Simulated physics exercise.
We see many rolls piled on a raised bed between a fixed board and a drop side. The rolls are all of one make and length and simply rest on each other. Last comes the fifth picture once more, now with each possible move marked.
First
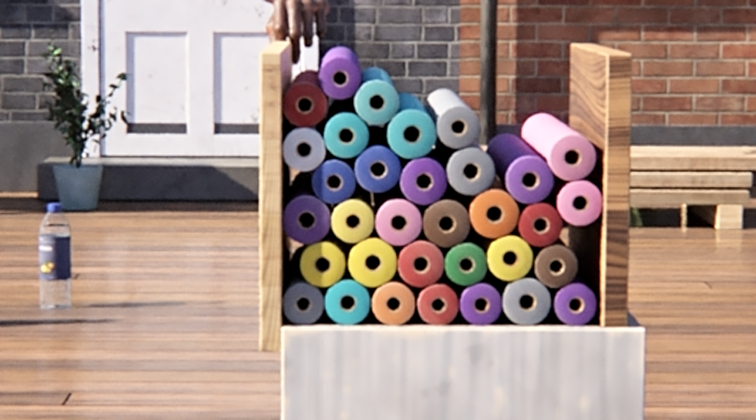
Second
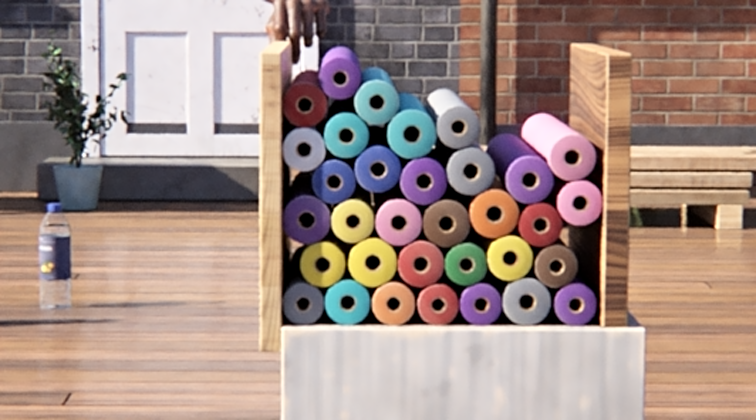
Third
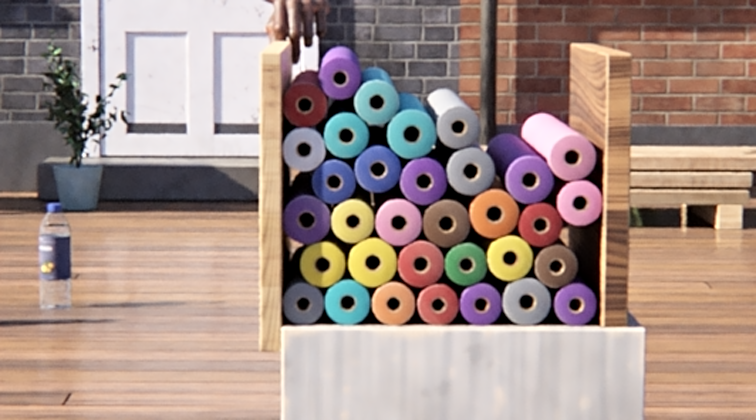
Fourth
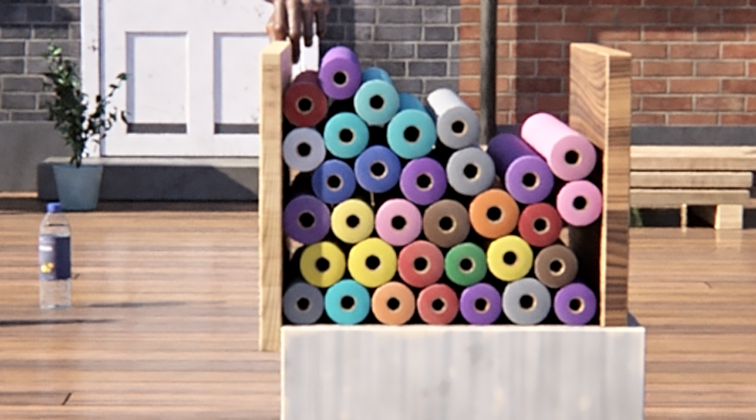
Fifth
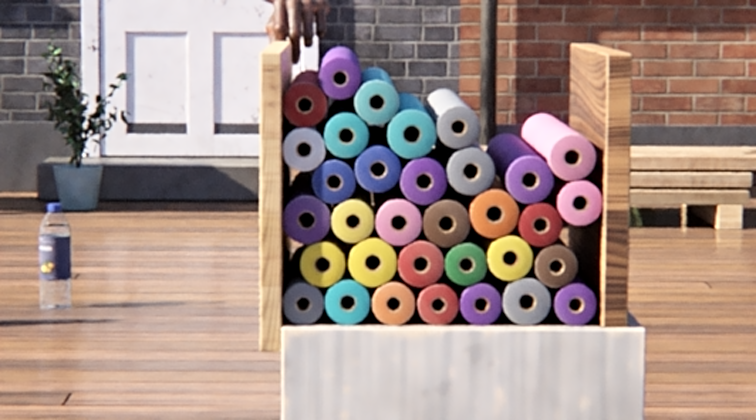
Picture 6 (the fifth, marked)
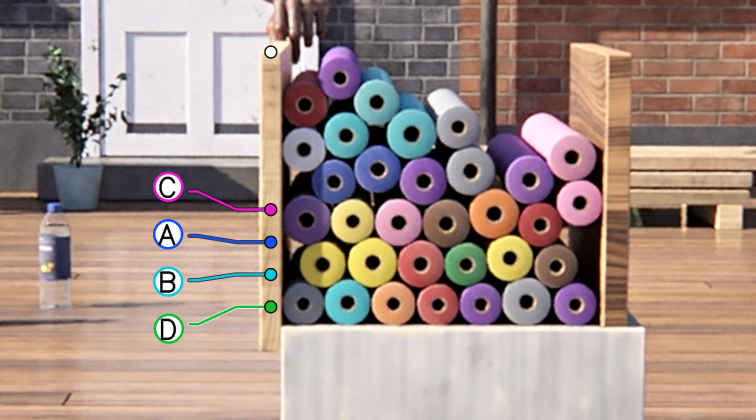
Colourful rolls lying stacked in a wooden-sided holder, staying still while a hand rests at the top of the left board.
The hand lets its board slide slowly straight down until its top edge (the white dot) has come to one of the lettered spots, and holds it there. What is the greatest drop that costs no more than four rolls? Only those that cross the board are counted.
Mark A is as low as it can go.
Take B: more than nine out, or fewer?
Fewer than nine.
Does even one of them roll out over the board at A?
Yes.
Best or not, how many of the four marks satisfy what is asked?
Two of them.
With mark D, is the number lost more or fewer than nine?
At D, fewer than nine.
On the marked copy, A at (271, 242); B at (271, 274); C at (271, 209); D at (271, 307); the white dot at (271, 52).
Following A. Soon after the start, top of the board (282, 136).
Later, top of the board (282, 232).
In the end, top of the board (282, 241), four out over the board.
As for the rest, B more than four out over the board; C four out over the board; D more than four out over the board.
